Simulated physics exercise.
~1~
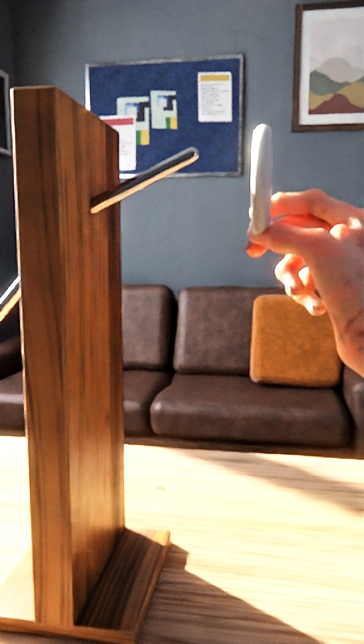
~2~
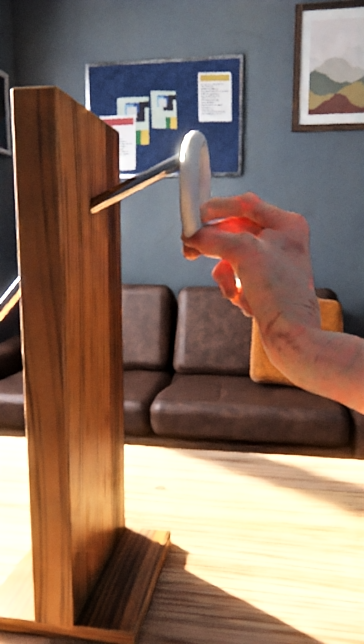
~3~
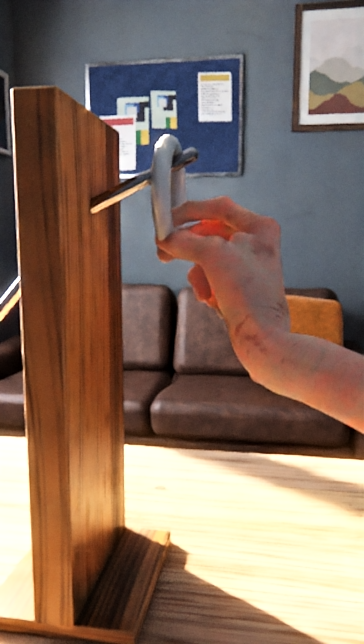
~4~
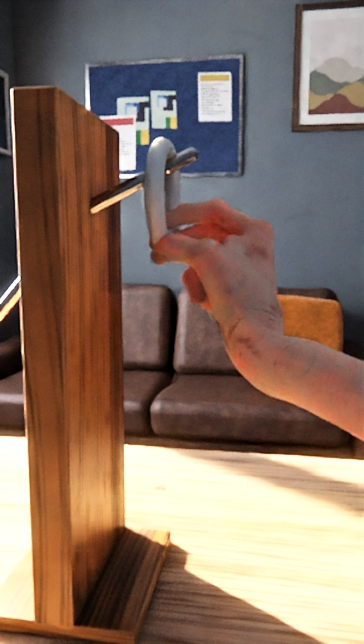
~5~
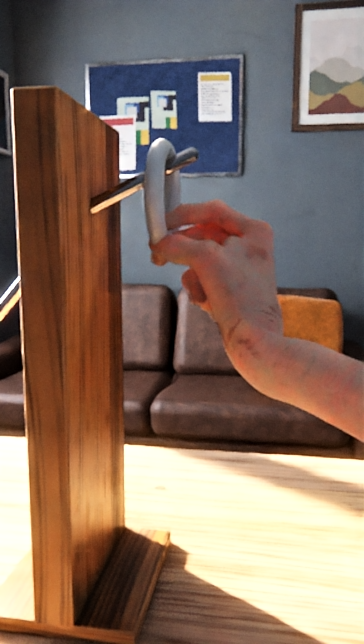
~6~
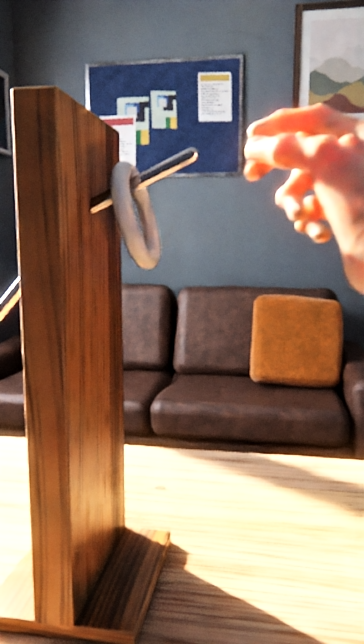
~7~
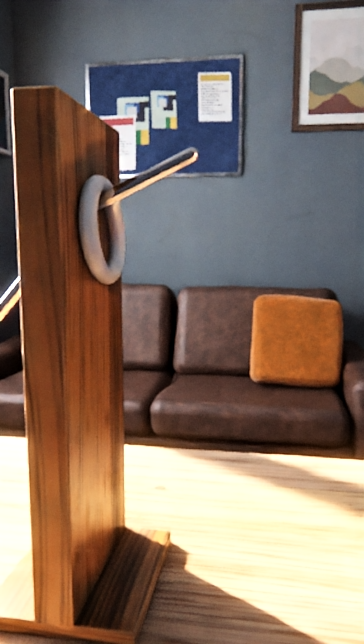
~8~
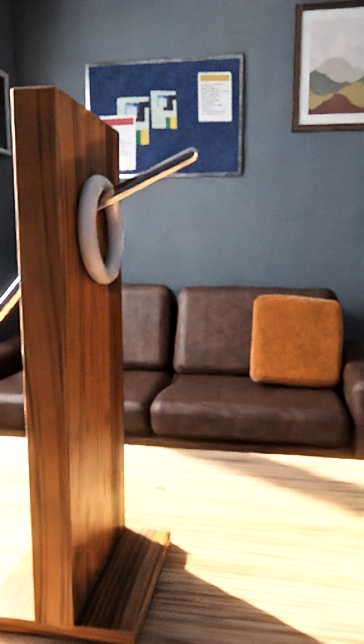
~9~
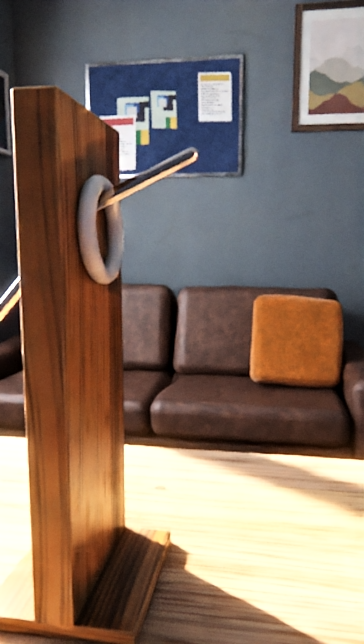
The clip shows a hand moving a pale ring left onto the upward-slanting peg of a wooden stand, then letting go and withdrawing. The ring slides down the peg toward the upright board and remains hanging there, still.
